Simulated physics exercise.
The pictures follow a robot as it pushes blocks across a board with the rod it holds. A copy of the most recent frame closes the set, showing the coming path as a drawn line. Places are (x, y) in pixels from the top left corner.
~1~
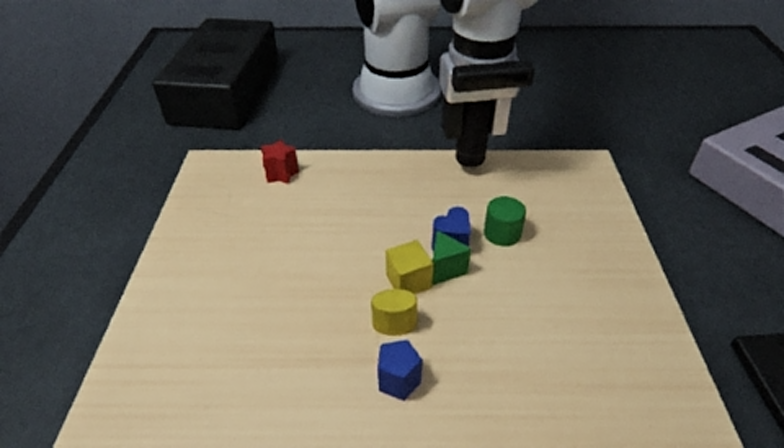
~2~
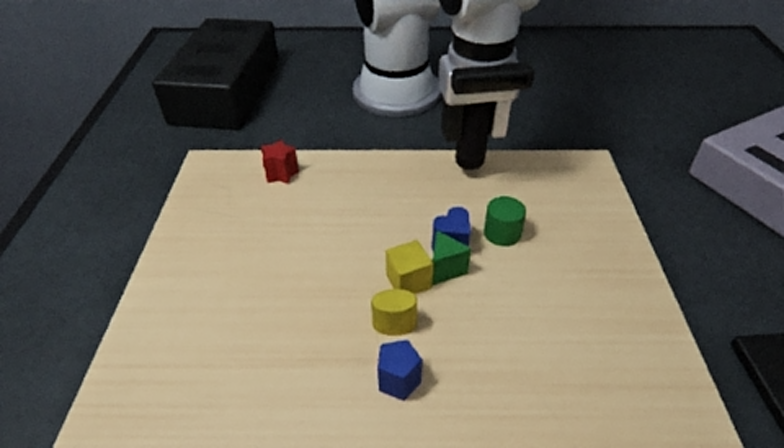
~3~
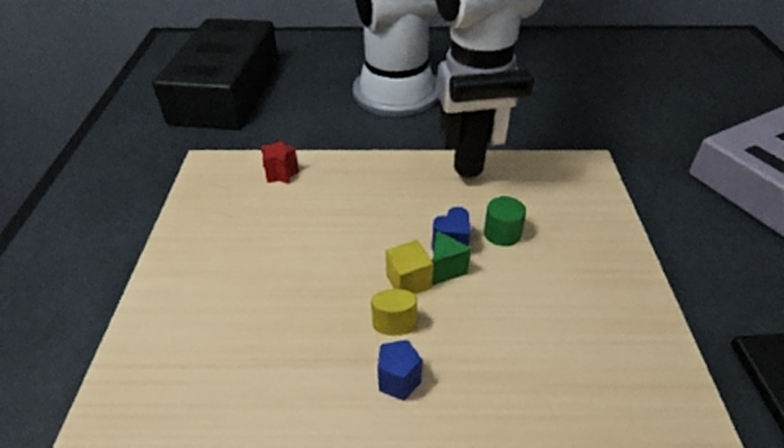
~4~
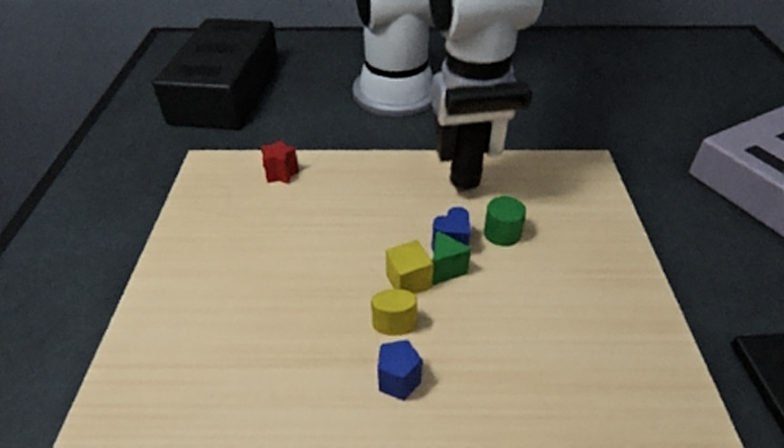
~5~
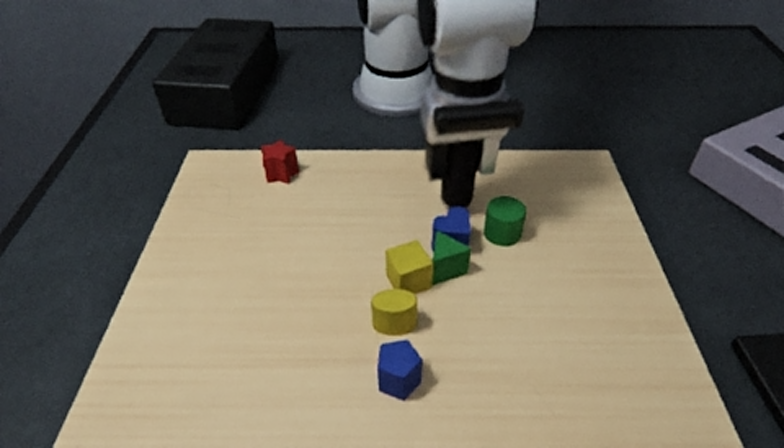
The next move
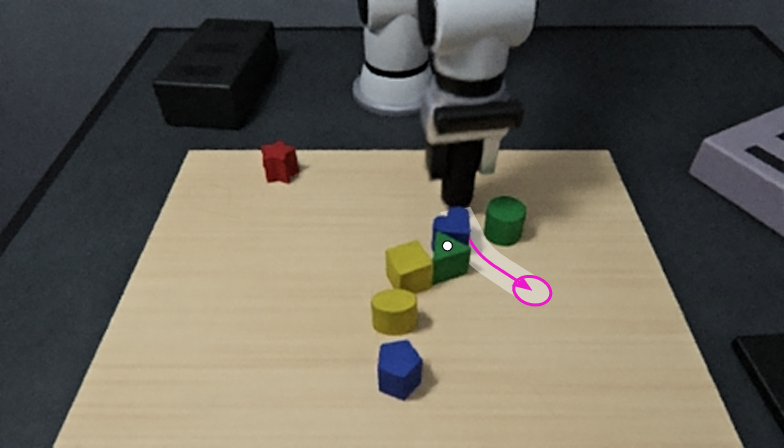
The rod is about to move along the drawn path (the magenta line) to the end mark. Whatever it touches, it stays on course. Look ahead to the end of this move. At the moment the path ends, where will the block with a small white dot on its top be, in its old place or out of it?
Once the rod is done, the block with a small white dot on its top is in a new spot.
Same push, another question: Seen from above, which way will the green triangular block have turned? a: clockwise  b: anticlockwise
Correct choice: A.
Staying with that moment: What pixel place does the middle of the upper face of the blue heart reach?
Around pixel (468, 256).
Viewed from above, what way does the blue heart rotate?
Looking down: Clockwise.
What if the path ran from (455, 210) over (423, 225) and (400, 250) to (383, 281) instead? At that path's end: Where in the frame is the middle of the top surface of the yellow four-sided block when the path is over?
At (412, 275).
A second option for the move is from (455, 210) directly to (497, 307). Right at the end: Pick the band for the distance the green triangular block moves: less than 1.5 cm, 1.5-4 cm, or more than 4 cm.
I reckon it covers more than 4 cm.
Path on the board, from (455, 210) over (469, 238) and (494, 266) to (532, 290); the dot is on the green triangular block.
On the path given first. One third of the way, rod at (471, 228); green triangular block at (444, 256); blue heart at (454, 236), turned 25° clockwise.
Two thirds of the way, rod at (496, 255); yellow four-sided block at (406, 257), turned 15° clockwise; green triangular block at (442, 270), turned 20° clockwise; blue heart at (468, 256), turned 65° clockwise.
At the end, rod at (535, 280); yellow four-sided block at (406, 257), turned 15° clockwise; green triangular block at (442, 270), turned 20° clockwise; blue heart at (468, 256), turned 65° clockwise; green cylinder in place.
